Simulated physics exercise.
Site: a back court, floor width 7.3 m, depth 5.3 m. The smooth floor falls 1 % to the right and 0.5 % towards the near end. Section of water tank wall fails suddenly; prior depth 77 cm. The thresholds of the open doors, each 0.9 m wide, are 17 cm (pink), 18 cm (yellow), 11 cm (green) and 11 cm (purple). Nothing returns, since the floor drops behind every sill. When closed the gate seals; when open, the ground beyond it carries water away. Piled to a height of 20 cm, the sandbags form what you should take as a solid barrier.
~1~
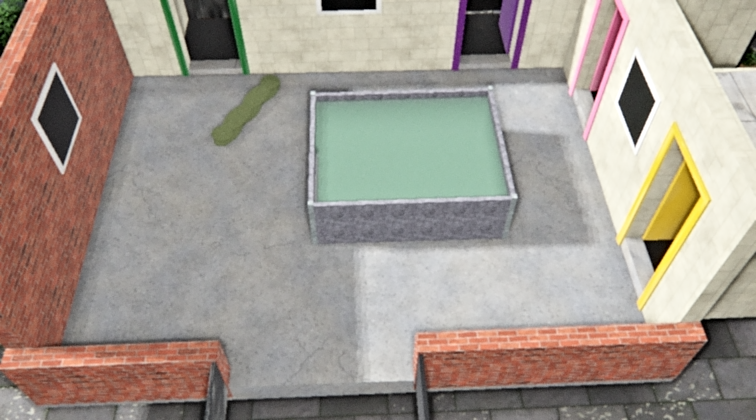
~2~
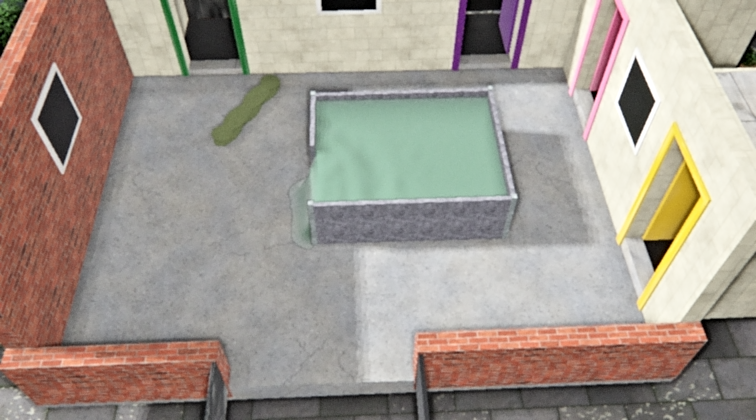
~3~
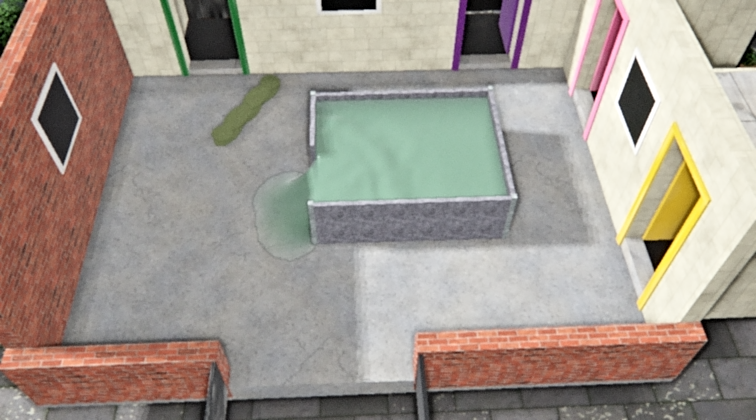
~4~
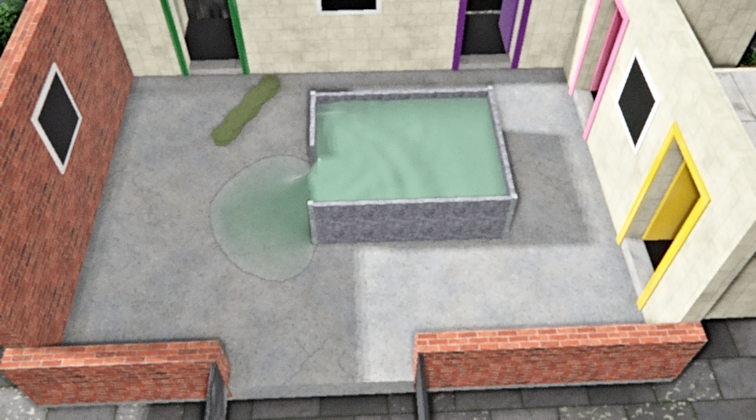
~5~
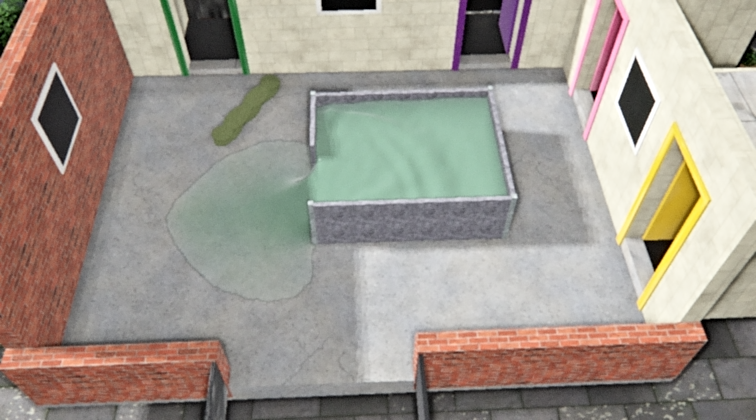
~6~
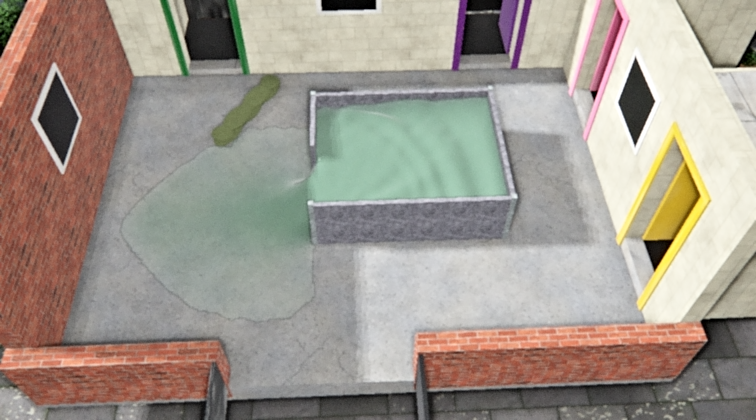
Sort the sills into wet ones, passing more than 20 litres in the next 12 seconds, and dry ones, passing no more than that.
Pink door: Dry; yellow door: Dry; green door: Wet; purple door: Dry.
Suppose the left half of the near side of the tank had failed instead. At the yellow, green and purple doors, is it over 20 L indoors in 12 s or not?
Then it goes yellow fine, green fine, purple fine.
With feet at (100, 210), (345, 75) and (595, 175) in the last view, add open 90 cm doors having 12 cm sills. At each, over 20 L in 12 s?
In turn: Beyond it, short of it, short of it.
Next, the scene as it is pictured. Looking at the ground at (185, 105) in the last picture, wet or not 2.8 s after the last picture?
Looks like it's submerged.
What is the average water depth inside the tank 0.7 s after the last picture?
The mean depth is around 58 cm.
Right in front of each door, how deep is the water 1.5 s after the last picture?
Door by door, in cm: Pink reads 0, yellow reads 0, green reads 0, purple reads 0.
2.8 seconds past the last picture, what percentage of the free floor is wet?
I'd say around 45 % is wet.
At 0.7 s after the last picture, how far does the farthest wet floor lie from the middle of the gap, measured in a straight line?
Some 3.8 metres from the gap.
Then, 0.7 s after the last picture water covers 30 % of the floor and is deepest (41 cm) near (302, 222); pink door not reached, yellow door not reached, green door not reached, purple door not reached.
Then, 1.5 s after the last picture water covers 35 % of the floor and is deepest (46 cm) near (55, 374); pink door not reached, yellow door not reached, green door not reached, purple door not reached.
Then, 2.8 s after the last picture water covers 45 % of the floor and is deepest (28 cm) near (115, 197); pink door not reached, yellow door not reached, green door 14 cm at the sill, 1 L in, purple door not reached.
Then, 6.3 s after the last picture water covers 90 % of the floor and is deepest (24 cm) near (250, 100); pink door 8 cm at the sill, 0 L in, yellow door 12 cm at the sill, 0 L in, green door 21 cm at the sill, 92 L in, purple door 2 cm at the sill, 0 L in.
Then, 11.3 s after the last picture water covers 95 % of the floor and is deepest (13 cm) near (303, 174); pink door 11 cm at the sill, 0 L in, yellow door 10 cm at the sill, 0 L in, green door 10 cm at the sill, 158 L in, purple door 8 cm at the sill, 0 L in.
